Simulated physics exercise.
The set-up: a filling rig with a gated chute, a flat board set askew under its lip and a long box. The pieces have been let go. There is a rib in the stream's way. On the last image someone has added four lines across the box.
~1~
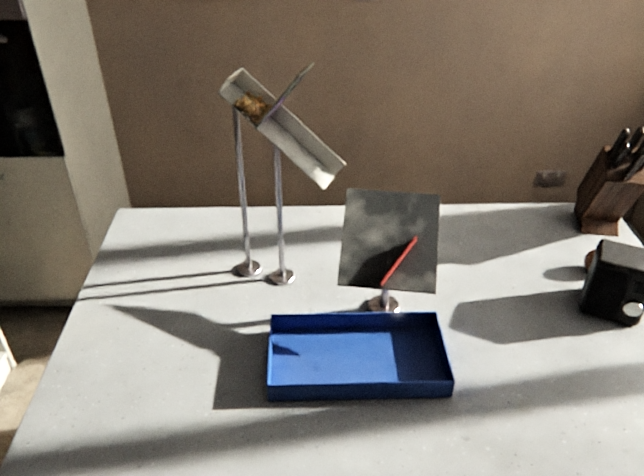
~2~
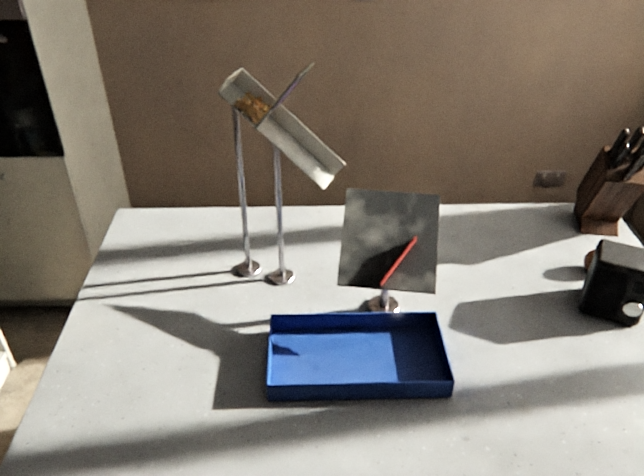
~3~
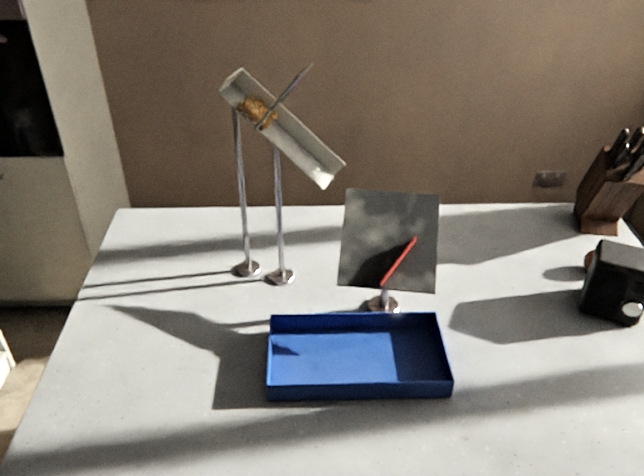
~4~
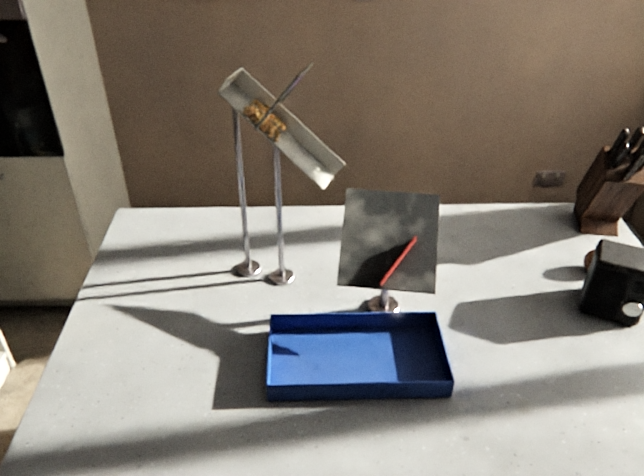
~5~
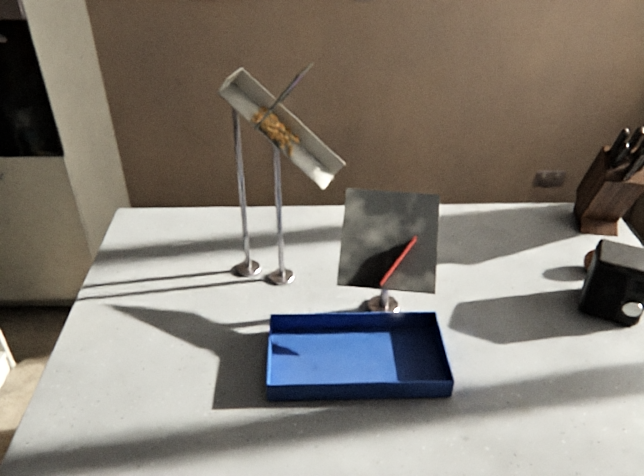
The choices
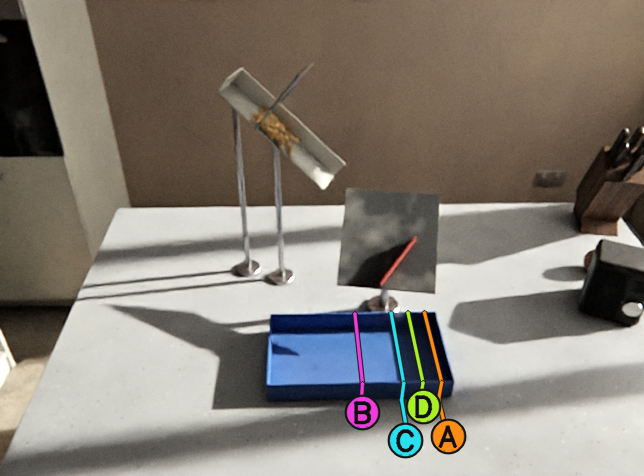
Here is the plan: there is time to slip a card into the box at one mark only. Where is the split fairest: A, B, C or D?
B is best.
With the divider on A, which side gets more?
Left.
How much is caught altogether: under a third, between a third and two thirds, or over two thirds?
It is over two thirds.
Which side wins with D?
More lands on the left.
On the marked copy, line A crosses the front rim at (441, 381); line B crosses the front rim at (362, 383); line C crosses the front rim at (403, 382); line D crosses the front rim at (422, 381).
Choosing A, of what is caught, all on the left of the divider, none on the right.
Choosing B, of what is caught, about half on the left of the divider, about half on the right.
Choosing C, of what is caught, nearly all on the left of the divider, a stray few on the right.
Choosing D, of what is caught, all on the left of the divider, none on the right.
